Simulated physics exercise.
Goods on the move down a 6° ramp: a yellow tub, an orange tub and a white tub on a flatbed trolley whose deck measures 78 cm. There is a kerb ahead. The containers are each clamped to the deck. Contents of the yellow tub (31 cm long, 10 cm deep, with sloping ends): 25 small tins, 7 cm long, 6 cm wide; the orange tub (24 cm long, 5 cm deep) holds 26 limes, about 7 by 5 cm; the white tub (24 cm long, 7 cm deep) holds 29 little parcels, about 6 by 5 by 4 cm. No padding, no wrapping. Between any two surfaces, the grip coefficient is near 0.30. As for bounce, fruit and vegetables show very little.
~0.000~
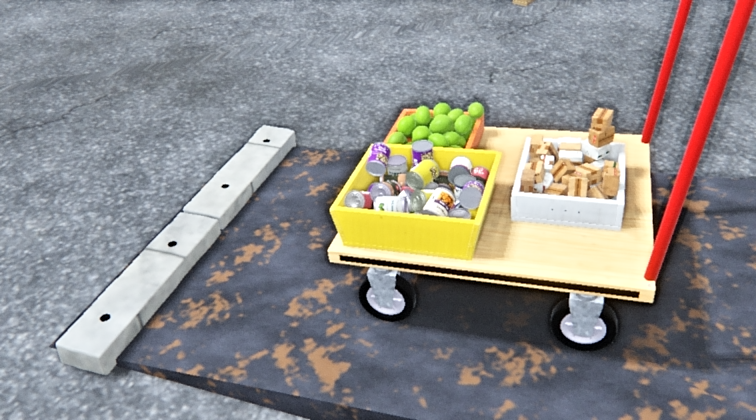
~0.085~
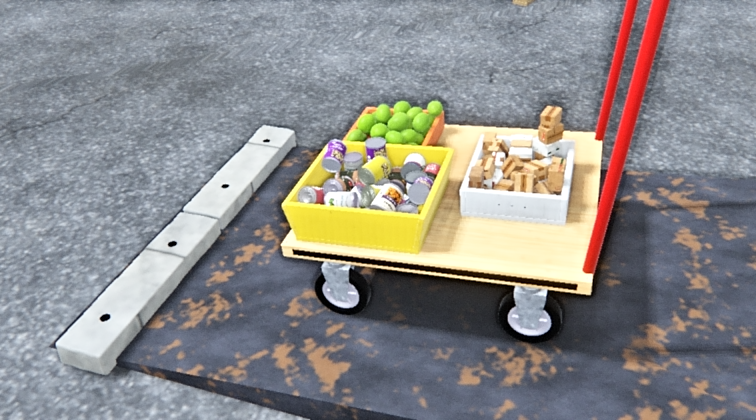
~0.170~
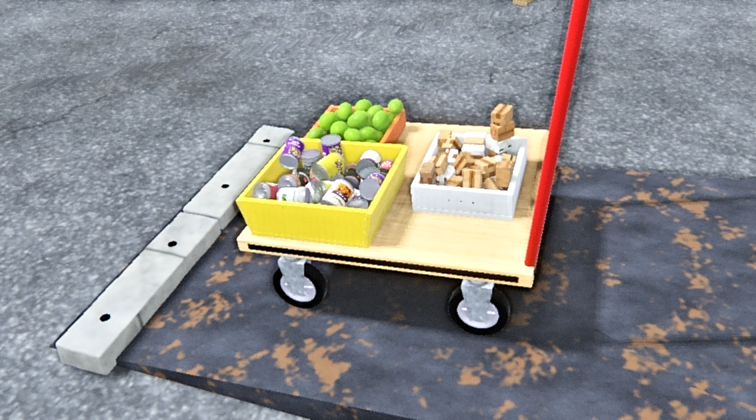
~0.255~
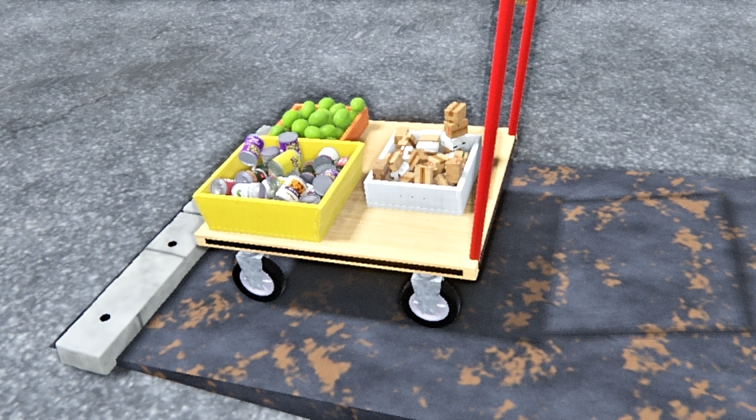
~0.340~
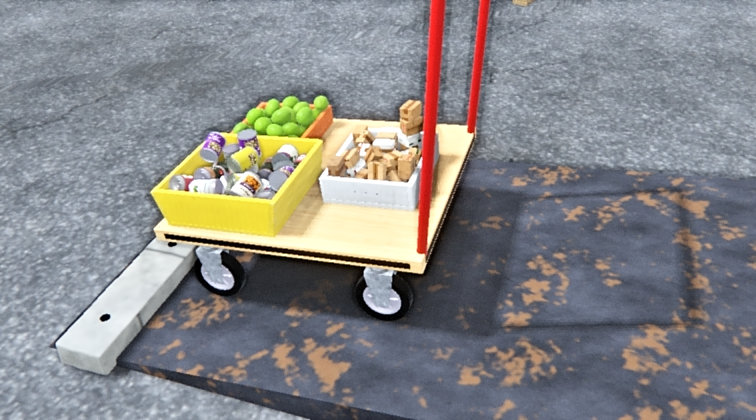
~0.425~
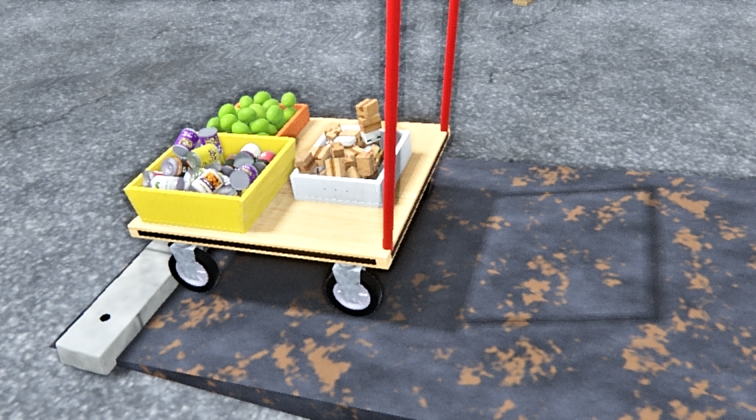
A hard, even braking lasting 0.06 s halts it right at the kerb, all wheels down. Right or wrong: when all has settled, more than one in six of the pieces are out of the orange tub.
Right.
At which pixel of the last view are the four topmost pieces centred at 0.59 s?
I'd put it somewhere around (327, 150).
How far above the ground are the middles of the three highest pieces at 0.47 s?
Close to 50 cm, on average.
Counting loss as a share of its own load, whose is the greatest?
The orange tub.
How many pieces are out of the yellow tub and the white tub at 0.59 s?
Estimate at that time - yellow tub 0, white tub 4, give or take.
After 0.47 s, 0 of 25 out of the yellow tub, 1 of 26 out of the orange tub and 0 of 29 out of the white tub.
After 0.59 s, 0 of 25 out of the yellow tub, 5 of 26 out of the orange tub and 4 of 29 out of the white tub.
After 0.82 s, 0 of 25 out of the yellow tub, 8 of 26 out of the orange tub and 5 of 29 out of the white tub.
When it is over (at 1.32 s), 0 of 25 out of the yellow tub, 9 of 26 out of the orange tub and 5 of 29 out of the white tub. Asked share, 9 of 26, 35 per cent.
